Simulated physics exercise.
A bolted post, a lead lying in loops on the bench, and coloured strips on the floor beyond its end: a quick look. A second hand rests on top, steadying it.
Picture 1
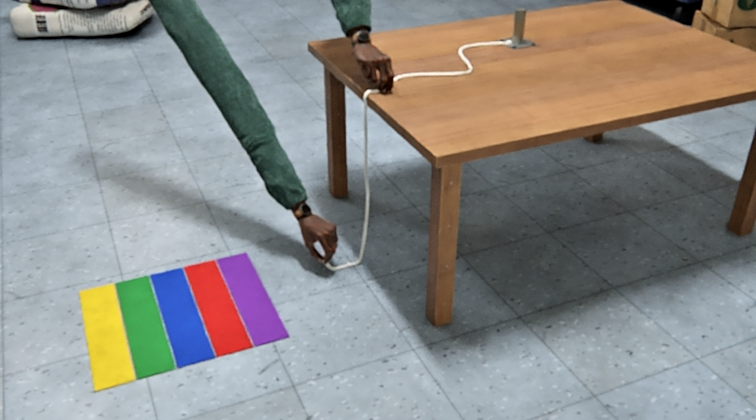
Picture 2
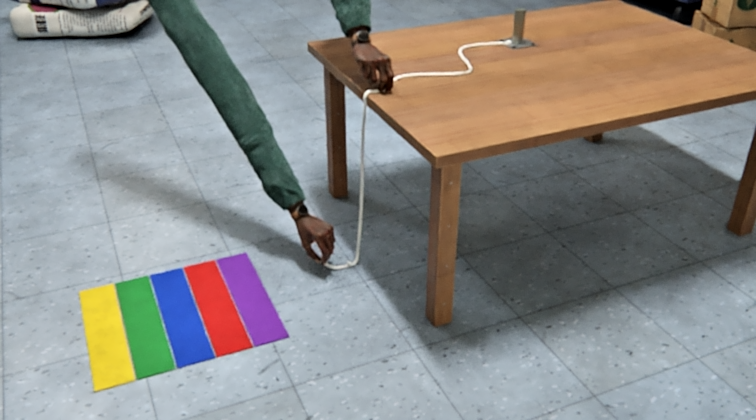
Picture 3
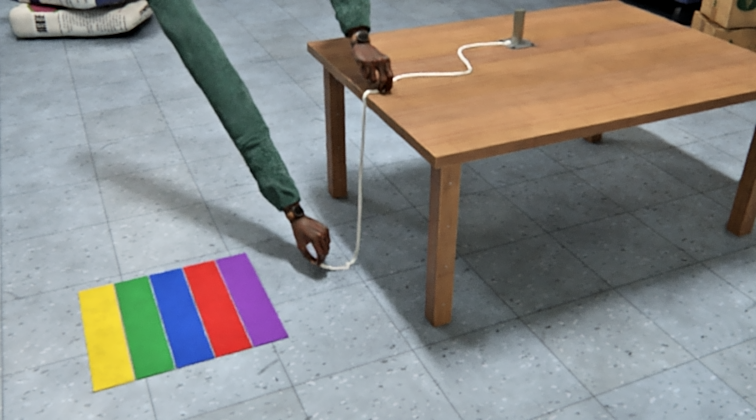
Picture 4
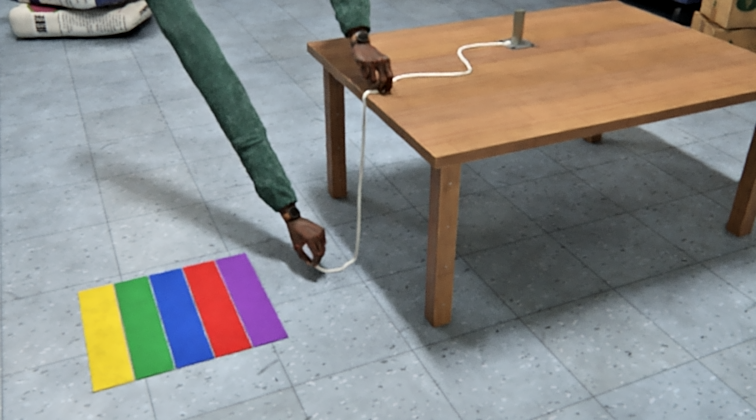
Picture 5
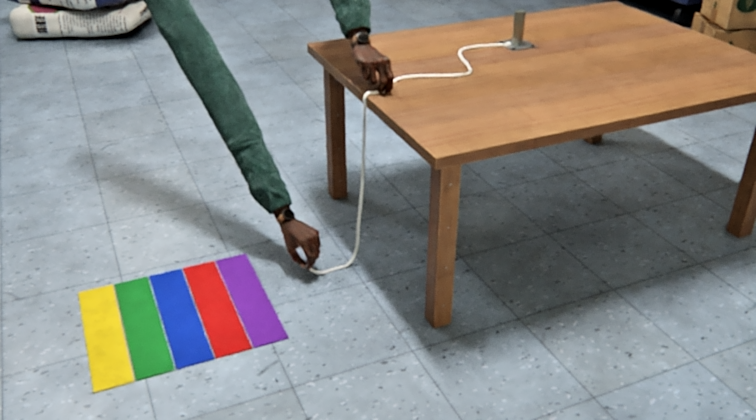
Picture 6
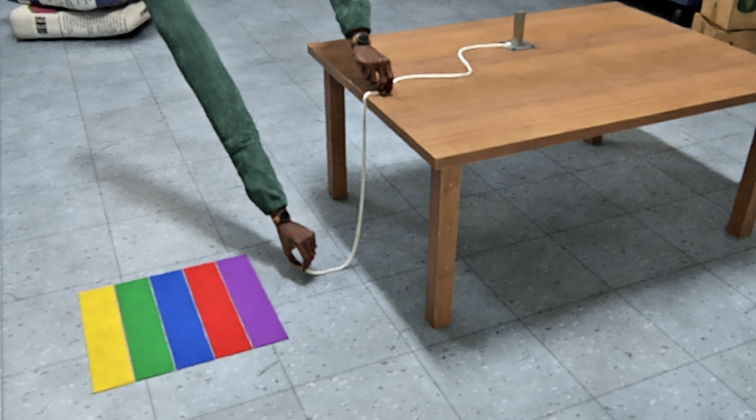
A person in green sleeves kept one hand on a white cord at the table's edge, while the other hand, low near the floor, drew the cord's end slightly left, nearer the coloured strips.
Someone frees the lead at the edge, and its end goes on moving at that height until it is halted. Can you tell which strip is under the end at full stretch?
Yes, the green one.
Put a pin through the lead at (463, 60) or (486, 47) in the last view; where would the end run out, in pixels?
(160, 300); (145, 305).
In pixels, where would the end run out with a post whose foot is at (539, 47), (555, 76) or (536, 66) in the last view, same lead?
Going by the last picture, roughly (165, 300), (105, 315) and (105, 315).
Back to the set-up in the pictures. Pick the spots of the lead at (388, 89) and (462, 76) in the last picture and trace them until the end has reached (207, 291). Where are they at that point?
(356, 118), then (416, 74).
Soon after, end near (207, 291); over red.
Then, end near (165, 301); over blue.
At full stretch, end near (139, 308); over green. The end stops over the green strip.
